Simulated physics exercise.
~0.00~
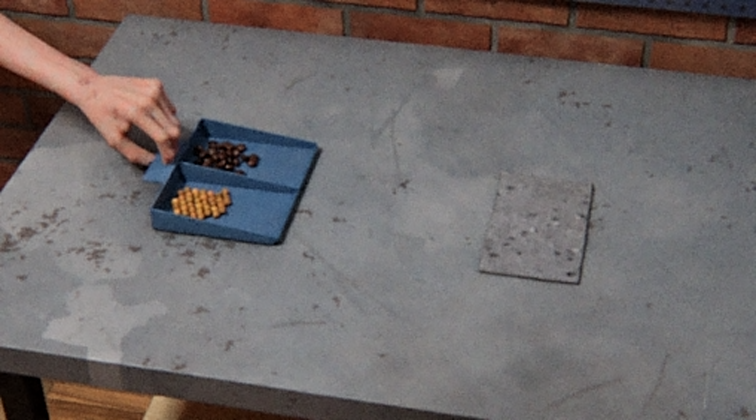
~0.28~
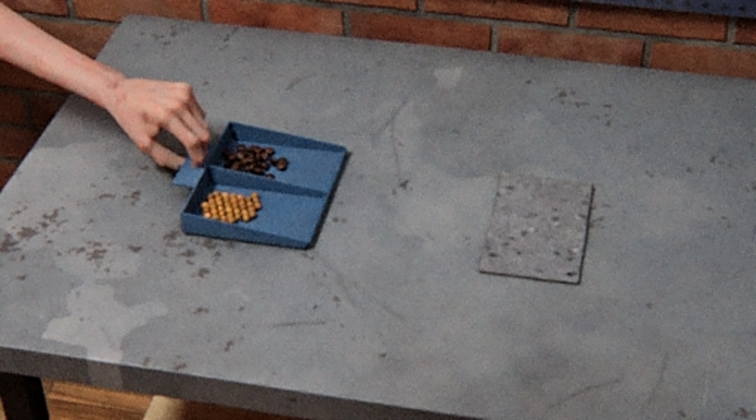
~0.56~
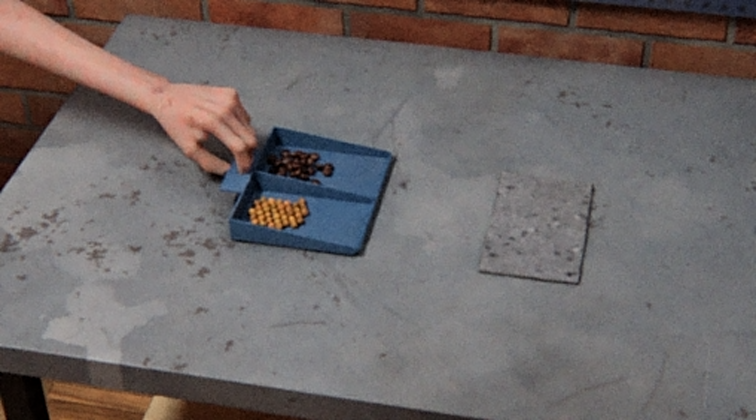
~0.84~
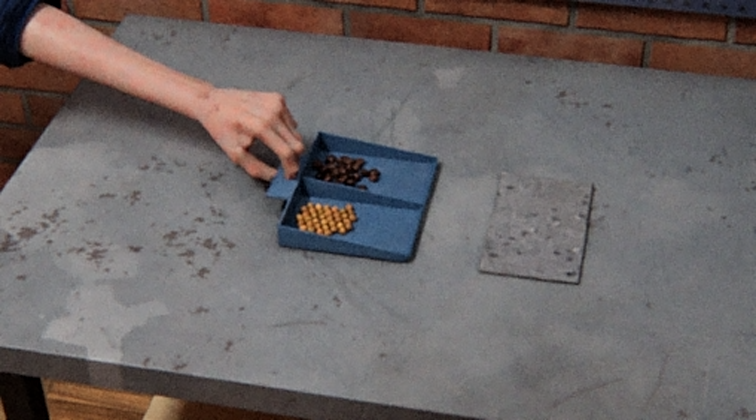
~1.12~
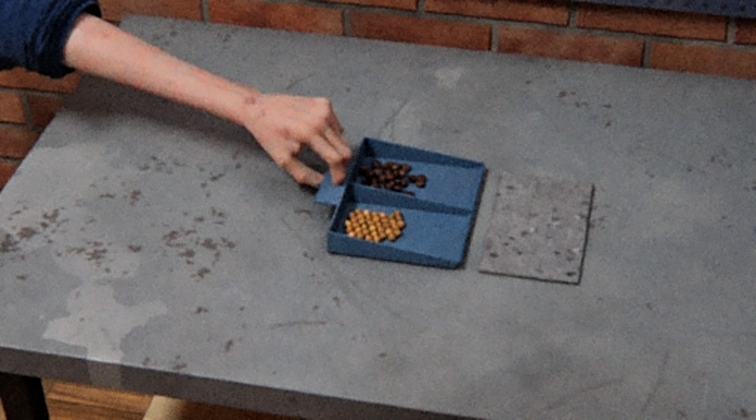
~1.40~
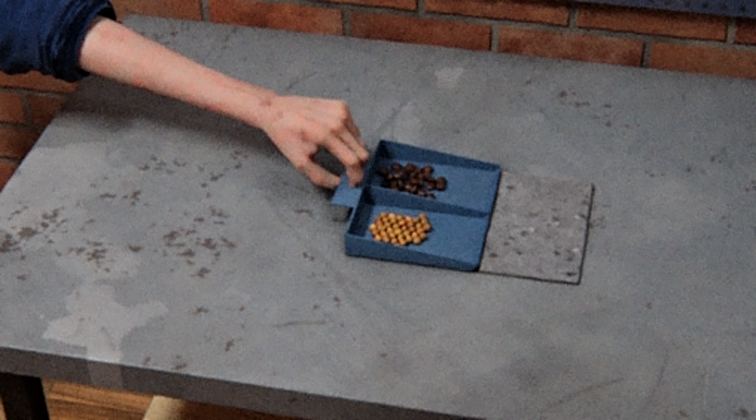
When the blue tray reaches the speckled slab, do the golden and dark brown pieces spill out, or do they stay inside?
Both groups stay inside the tray, the golden pieces in the near part and the dark brown pieces in the far part.
In this clip, a hand pushes a blue two-part tray, holding dark brown pieces in the far part and golden ones in the near part, rightward across a grey table until it meets a flat speckled slab, with both groups still inside.
